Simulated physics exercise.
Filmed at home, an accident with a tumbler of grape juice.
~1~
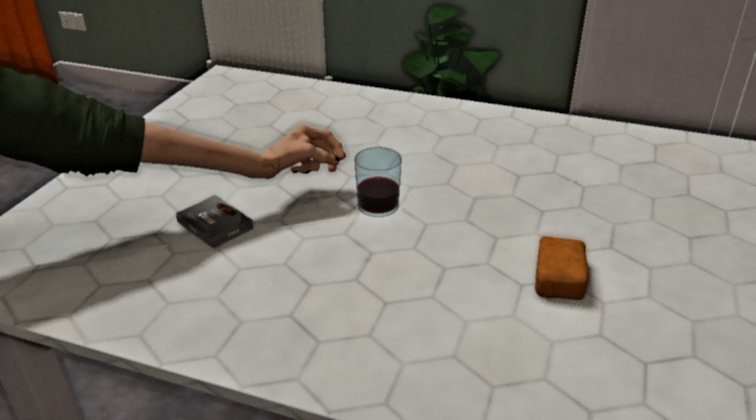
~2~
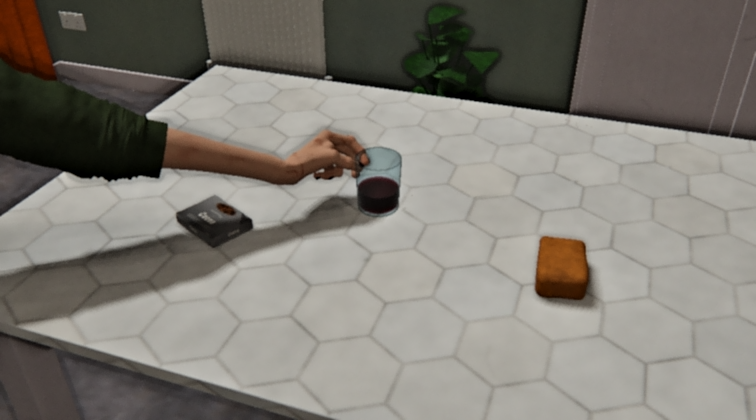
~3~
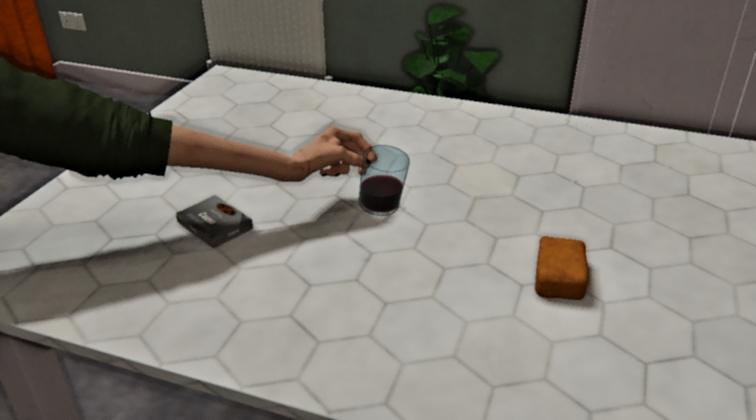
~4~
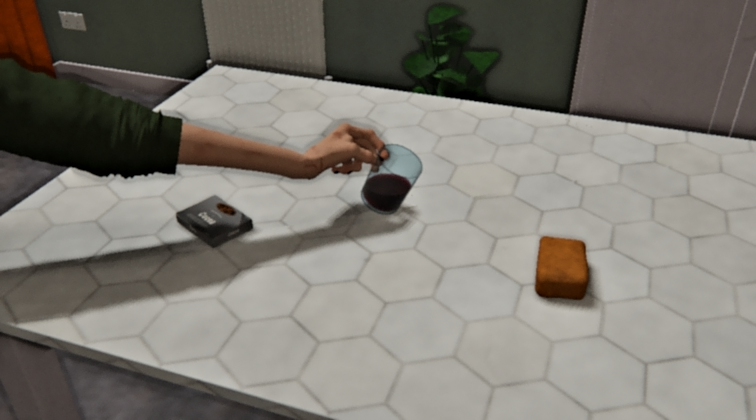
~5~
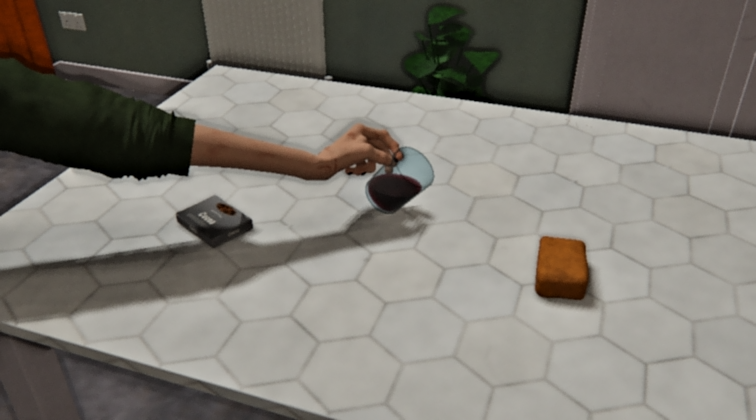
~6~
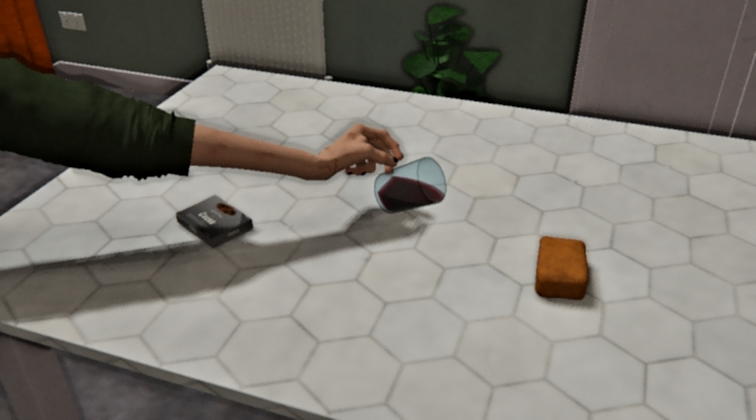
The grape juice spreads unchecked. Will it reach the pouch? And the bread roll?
Pouch comes out dry, bread roll becomes wet.
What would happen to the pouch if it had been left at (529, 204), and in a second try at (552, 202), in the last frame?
Where first placed it is touched, where next placed it is touched.
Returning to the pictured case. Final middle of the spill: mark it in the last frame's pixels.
Near (566, 268).
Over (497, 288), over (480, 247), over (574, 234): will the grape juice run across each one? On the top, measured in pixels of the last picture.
First one got to; second one got to; third one got to.
Soon after, the puddle covers about as much as a plate; the pouch is dry; the bread roll is wet.
Later, the puddle covers about as much as a tray; the pouch is dry; the bread roll is wet.
In the end, the puddle covers about as much as a tray; the pouch is dry; the bread roll is wet.
